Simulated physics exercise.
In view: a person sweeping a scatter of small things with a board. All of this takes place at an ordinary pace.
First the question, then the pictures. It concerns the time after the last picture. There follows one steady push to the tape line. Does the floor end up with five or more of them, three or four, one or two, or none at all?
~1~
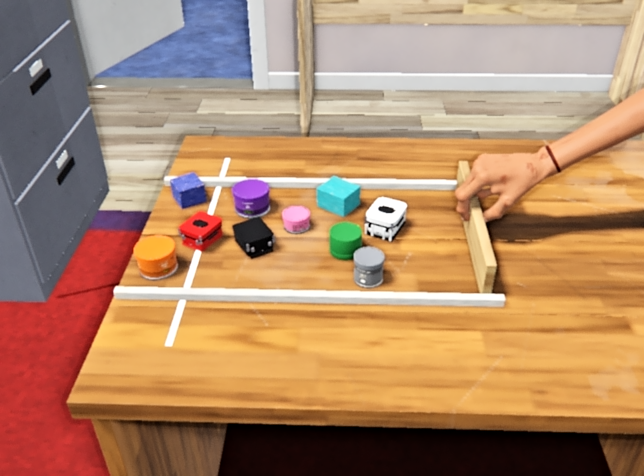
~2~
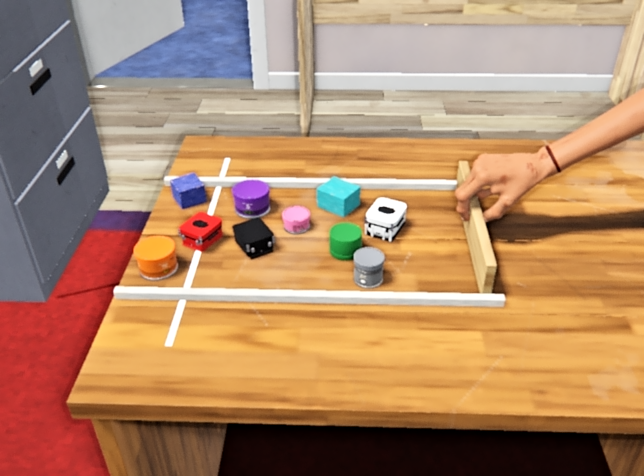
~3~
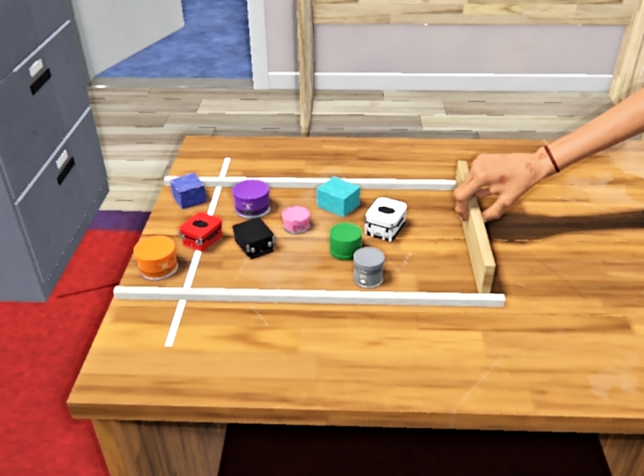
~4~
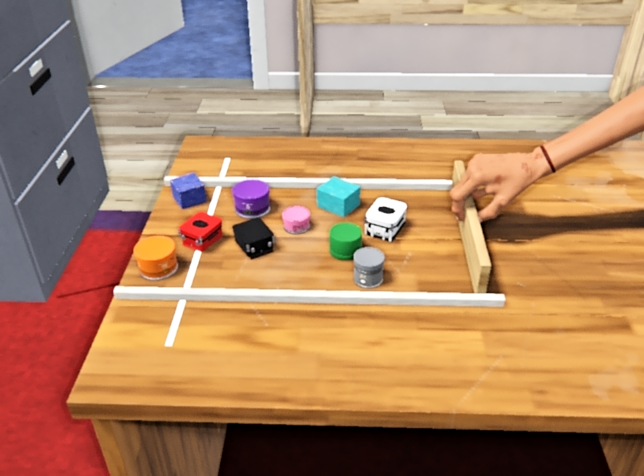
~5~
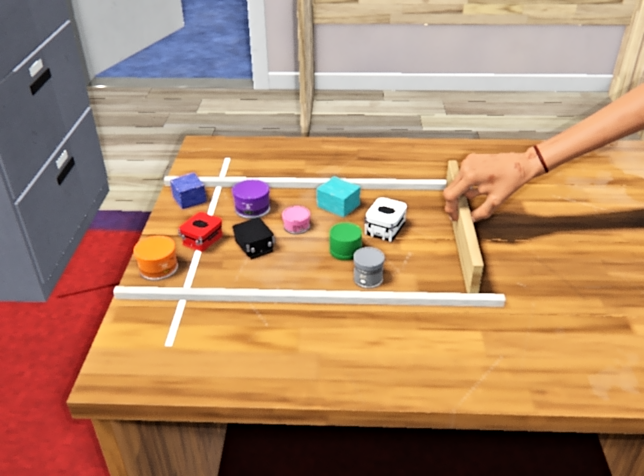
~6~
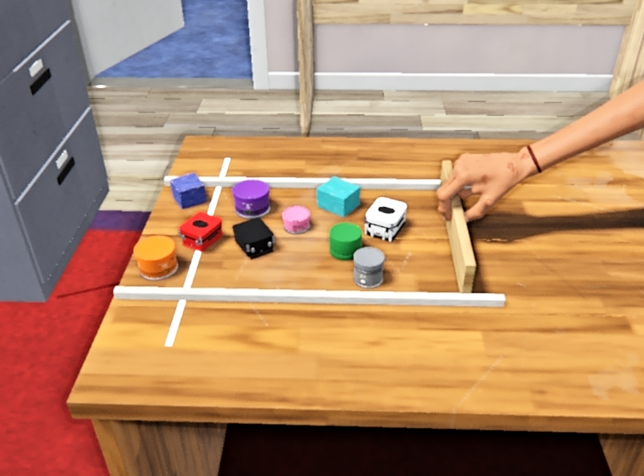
Falling ones: A lone one or two.
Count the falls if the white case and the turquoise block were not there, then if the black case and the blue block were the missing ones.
Result: 0, then 0.
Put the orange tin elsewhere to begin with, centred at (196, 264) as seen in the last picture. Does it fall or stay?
From that start the object is safe.
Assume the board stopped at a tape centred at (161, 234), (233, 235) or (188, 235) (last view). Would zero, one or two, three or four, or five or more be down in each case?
Going through the three places in order, the answers are 5 or more; not one; three or four.
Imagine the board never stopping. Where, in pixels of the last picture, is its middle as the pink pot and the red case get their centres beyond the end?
The middle is at (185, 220) when it's the pink pot, and at (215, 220) when it's the red case.
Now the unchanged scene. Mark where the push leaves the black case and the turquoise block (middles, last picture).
Black case: (153, 239); turquoise block: (195, 199).
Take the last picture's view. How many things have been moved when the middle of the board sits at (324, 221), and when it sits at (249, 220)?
The counts are 5 and 9.
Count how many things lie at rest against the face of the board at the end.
It's 4.
Soon after, none off yet; orange tin at rest near (157, 258); blue block at rest near (188, 191); red case at rest near (202, 232).
By the end, the number that fall off is one or two; fallen, red case and blue block.
